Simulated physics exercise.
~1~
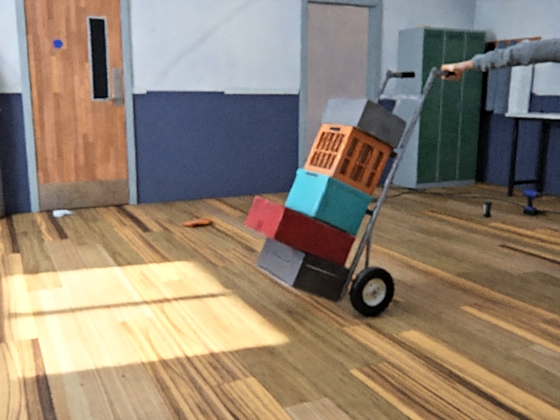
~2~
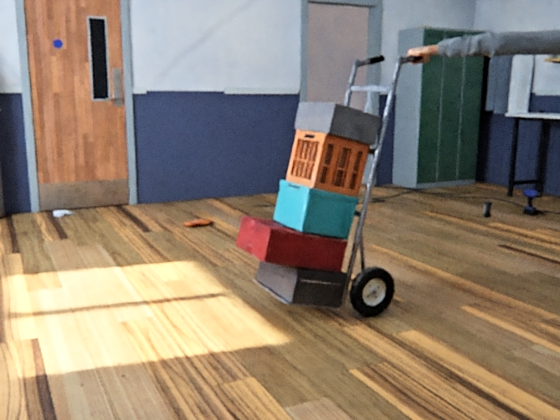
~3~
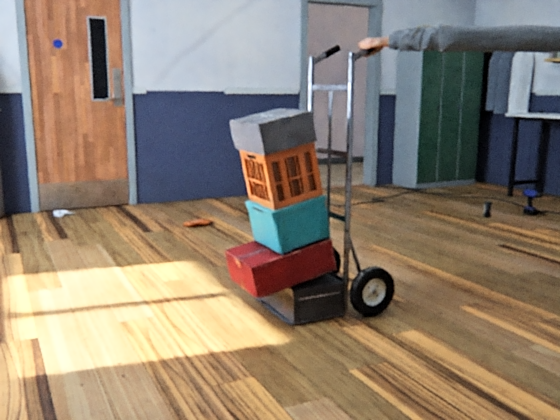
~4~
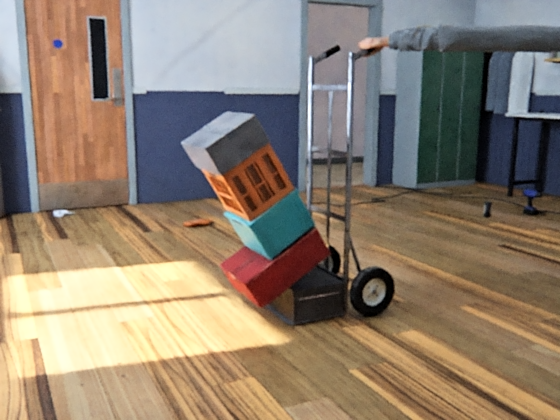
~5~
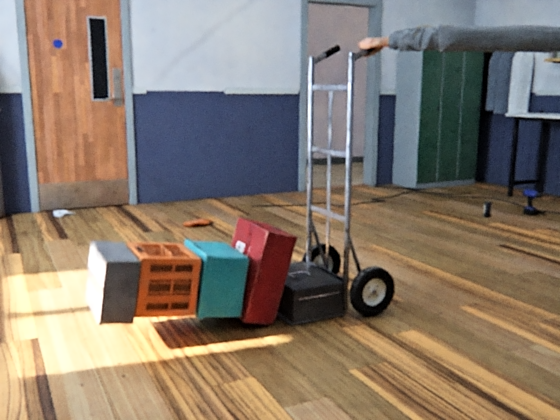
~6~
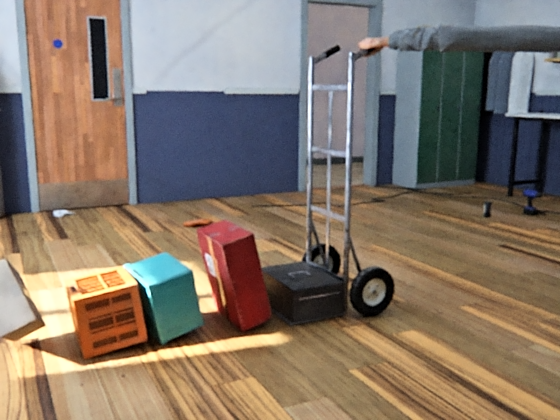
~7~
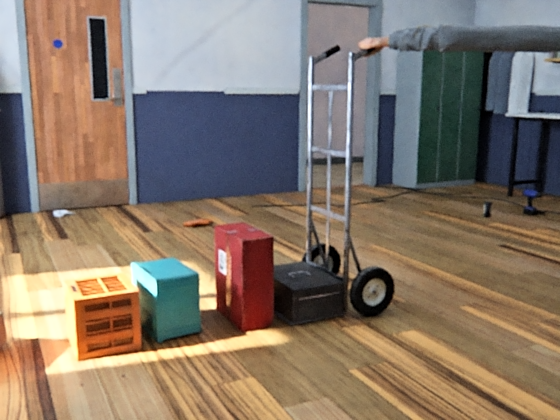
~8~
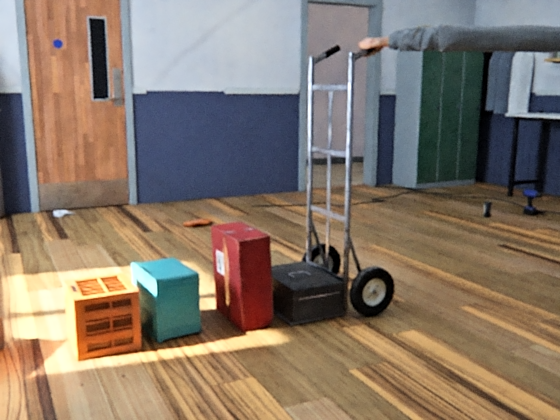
A stack of five boxes and crates toppled off a hand truck as a hand swung it upright, the upper four tipping left together and spilling across the wooden floor, leaving the red box standing on end beside the black one still on the truck.
